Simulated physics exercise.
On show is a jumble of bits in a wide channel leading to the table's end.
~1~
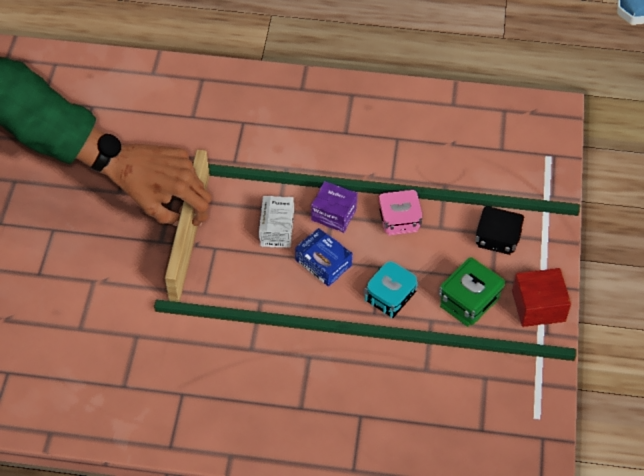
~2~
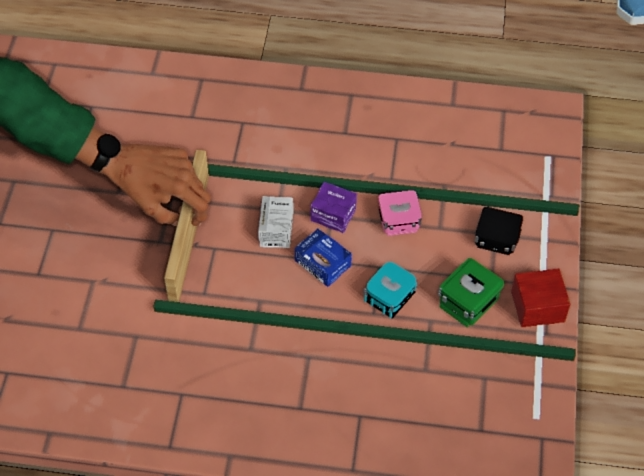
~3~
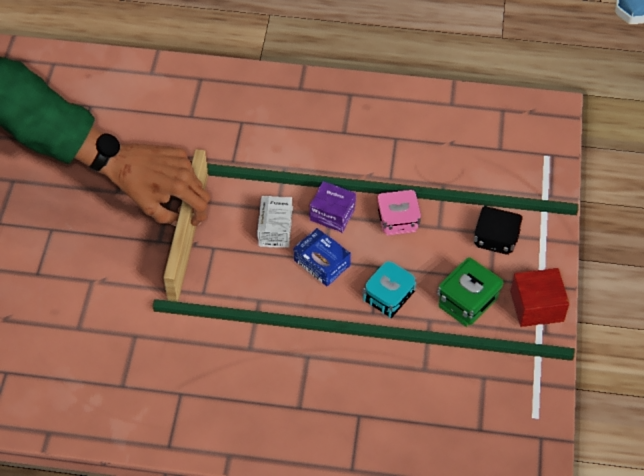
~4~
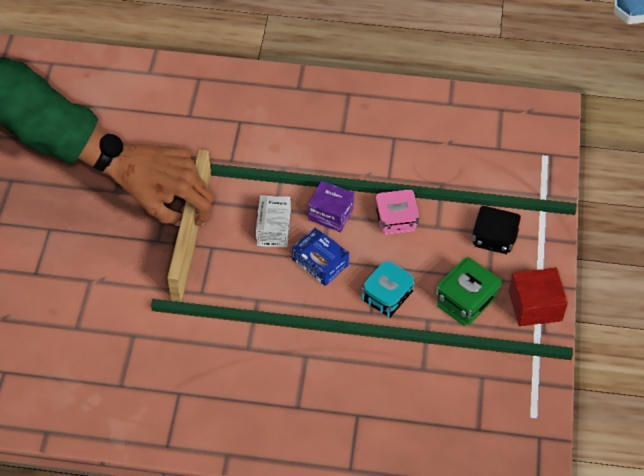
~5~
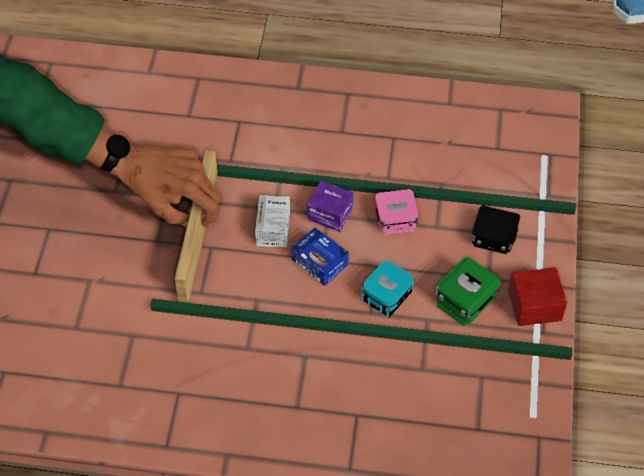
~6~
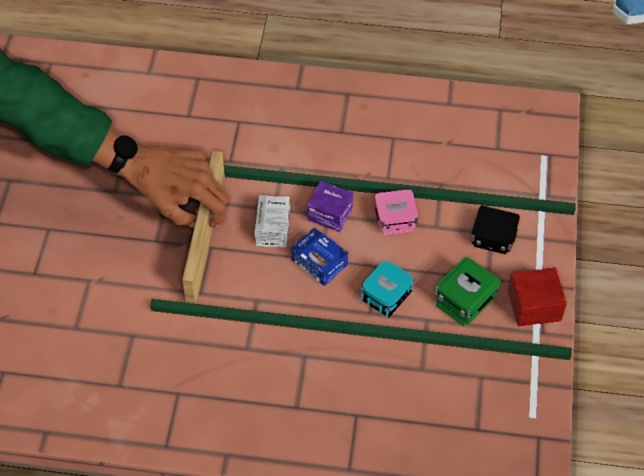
A hand in a green sleeve held a wooden board upright behind a cluster of small colourful boxes between two green strips, then slid it slightly right, while the boxes stayed put.
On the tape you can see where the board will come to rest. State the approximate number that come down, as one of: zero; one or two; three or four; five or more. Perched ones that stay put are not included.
I predict five or more come down off the table.
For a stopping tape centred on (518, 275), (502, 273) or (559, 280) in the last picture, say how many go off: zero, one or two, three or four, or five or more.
Results per position - either three or four / three to four / five or over.
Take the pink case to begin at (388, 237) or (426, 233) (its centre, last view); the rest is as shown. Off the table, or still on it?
Gone; Gone.
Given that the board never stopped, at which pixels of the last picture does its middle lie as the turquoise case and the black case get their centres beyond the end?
(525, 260) and then (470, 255), give or take.
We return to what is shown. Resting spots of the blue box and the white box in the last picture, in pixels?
Positions - first (557, 295), then (557, 255).
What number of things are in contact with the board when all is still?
The answer is 2.
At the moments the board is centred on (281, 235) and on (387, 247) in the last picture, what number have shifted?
Well, it's 3 at the first one and 7 at the second.
Soon after, none off yet; red block at rest near (537, 297); black case at rest near (495, 231); green case at rest near (467, 292).
Then, none off yet; red block moved about its own width near (568, 295); black case moved about its own width near (555, 247); green case moved about its own width near (523, 303).
At rest, the number that fall off is five or more; fallen, purple box, pink case, turquoise case, green case, black case and red block.
